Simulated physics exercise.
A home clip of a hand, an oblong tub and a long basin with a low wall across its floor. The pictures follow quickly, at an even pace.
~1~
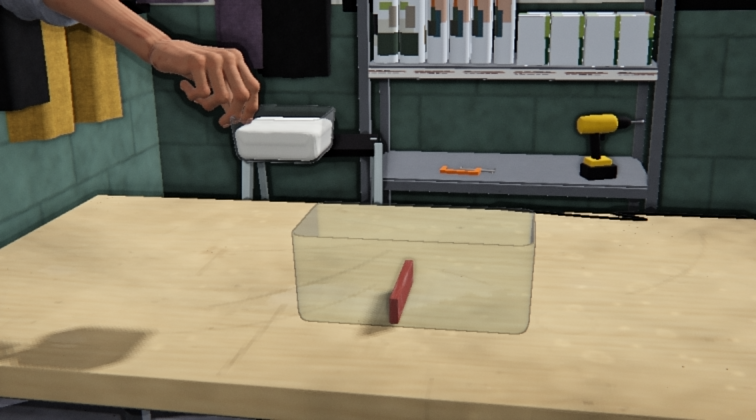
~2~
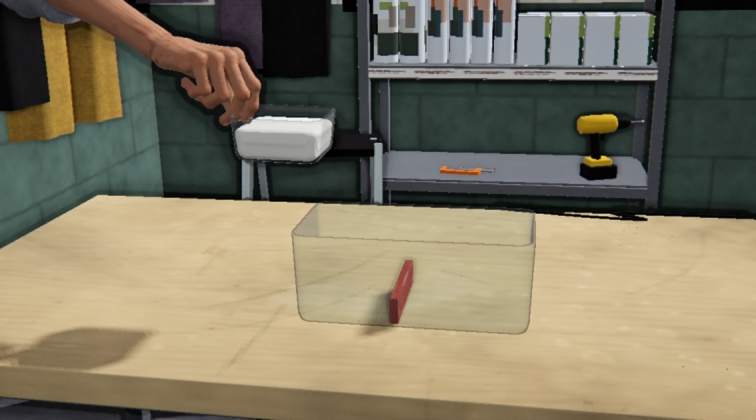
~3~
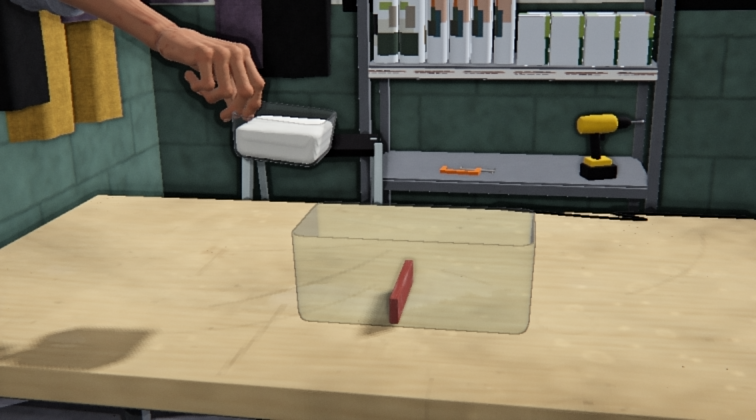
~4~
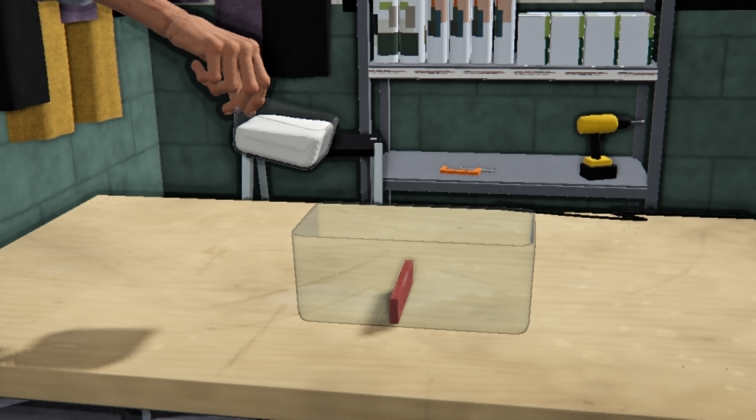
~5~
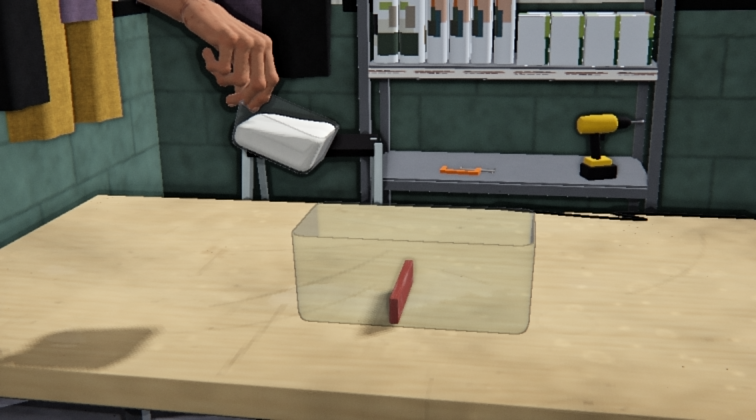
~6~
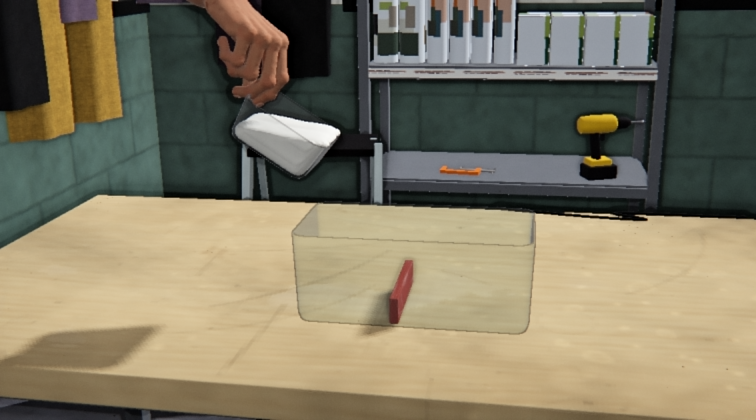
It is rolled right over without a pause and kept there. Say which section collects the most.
It is the left-hand one.
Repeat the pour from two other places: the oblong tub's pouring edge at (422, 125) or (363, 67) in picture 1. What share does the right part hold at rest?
About 90 and 70 per cent.
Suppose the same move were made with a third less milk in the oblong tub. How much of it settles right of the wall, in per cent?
Roughly 10 in a hundred.
A moment on, the tilt is 92° and 17 per cent is still to pour, 38 is left of the wall and 0 right of it.
Next, the tilt is 94° and 4 per cent is still to pour, 84 is left of the wall and 2 right of it.
Then the tilt is 94° and 1 per cent is still to pour, 85 is left of the wall and 8 right of it.
Later the tilt is 94° and 0 per cent is still to pour, 87 is left of the wall and 9 right of it.
Finally, 87 per cent lies left of the wall, 9 right of it and 4 outside.
